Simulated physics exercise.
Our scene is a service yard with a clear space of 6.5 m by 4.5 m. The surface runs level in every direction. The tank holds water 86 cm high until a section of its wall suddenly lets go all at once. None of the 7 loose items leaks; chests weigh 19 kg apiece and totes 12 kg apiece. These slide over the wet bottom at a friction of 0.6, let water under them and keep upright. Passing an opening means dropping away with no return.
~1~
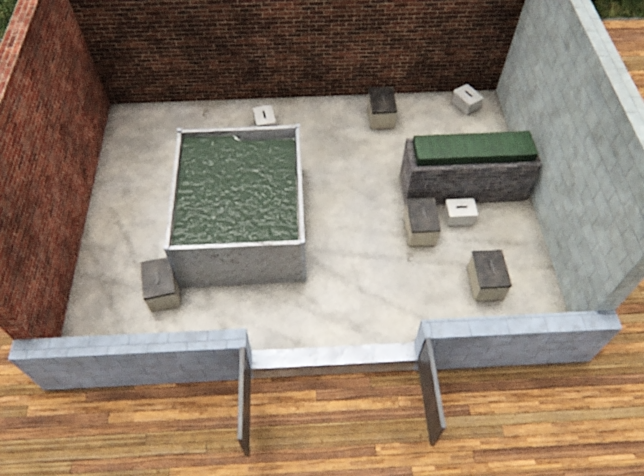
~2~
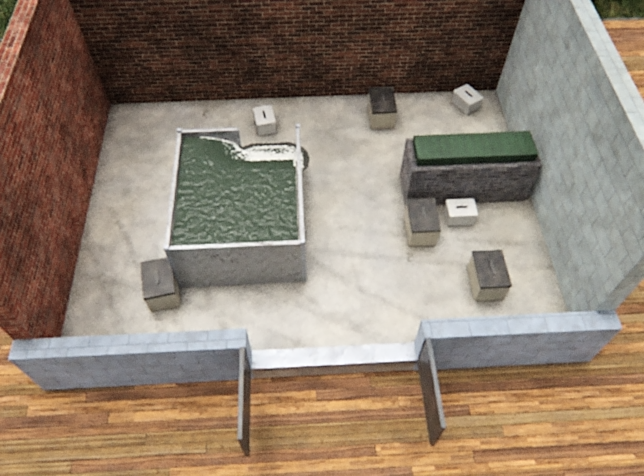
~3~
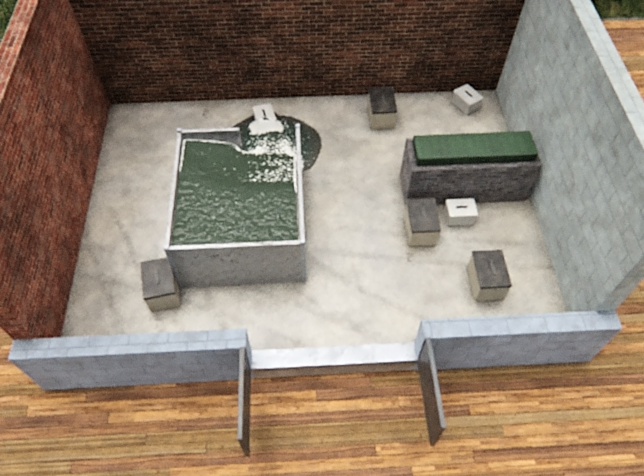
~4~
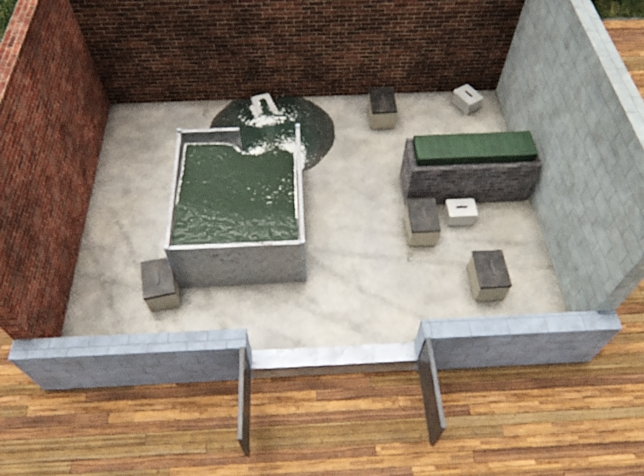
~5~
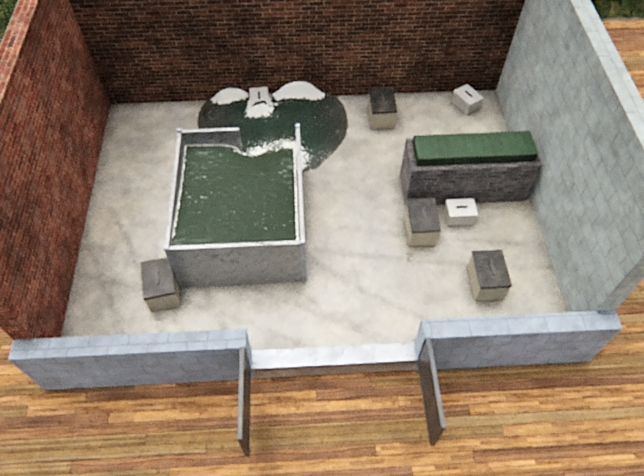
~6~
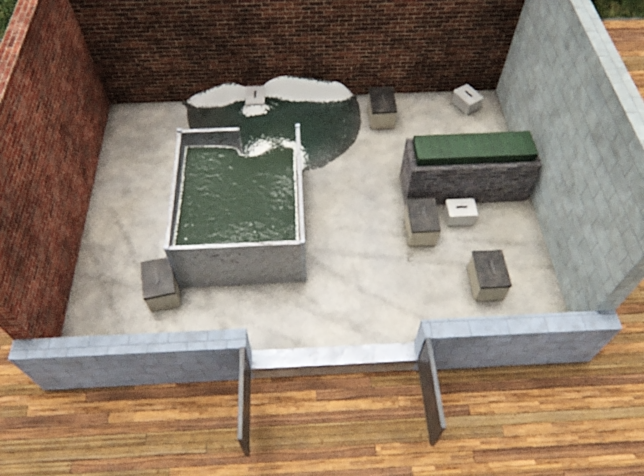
A walled yard with a pale concrete floor, brick walls at the back and left, and a gap in the low front wall is seen from above by a still camera. A grey tank of green water stands left of centre, a green-topped block sits at right, and small grey and white boxes lie around. Water pours from the tank's back right corner, spreads toward the back wall and pushes one white box backward.
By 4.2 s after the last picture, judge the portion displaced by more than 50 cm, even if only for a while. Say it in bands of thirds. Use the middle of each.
Somewhere around half, from a third to just below two thirds.
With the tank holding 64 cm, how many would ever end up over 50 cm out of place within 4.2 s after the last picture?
Then the count would be 3.
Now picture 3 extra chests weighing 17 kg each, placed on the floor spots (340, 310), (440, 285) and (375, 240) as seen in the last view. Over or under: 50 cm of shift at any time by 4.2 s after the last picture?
Taking them one by one: It stays within, then it stays within, then it stays within.
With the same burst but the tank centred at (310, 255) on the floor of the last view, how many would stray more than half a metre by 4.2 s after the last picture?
Count: 3.
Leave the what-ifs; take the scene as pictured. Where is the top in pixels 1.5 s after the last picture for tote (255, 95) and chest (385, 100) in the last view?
They should sit about (111, 134) and (472, 136) in the last view.
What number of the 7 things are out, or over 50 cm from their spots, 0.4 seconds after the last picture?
My count gives 1.
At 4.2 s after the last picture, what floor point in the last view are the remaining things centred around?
It sits at about (368, 237).
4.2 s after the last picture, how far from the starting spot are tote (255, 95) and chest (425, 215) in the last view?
Distances: 450 cm; 0 cm.
Then, 0.4 s after the last picture 1 of 7 are over 50 cm from their spots; 1 afloat.
Then, 1.5 s after the last picture 3 of 7 are over 50 cm from their spots; 1 afloat.
Then, 2.8 s after the last picture 3 of 7 are over 50 cm from their spots; 2 afloat.
Then, 4.2 s after the last picture 3 of 7 are over 50 cm from their spots, and 3 have been at some point; 3 afloat.
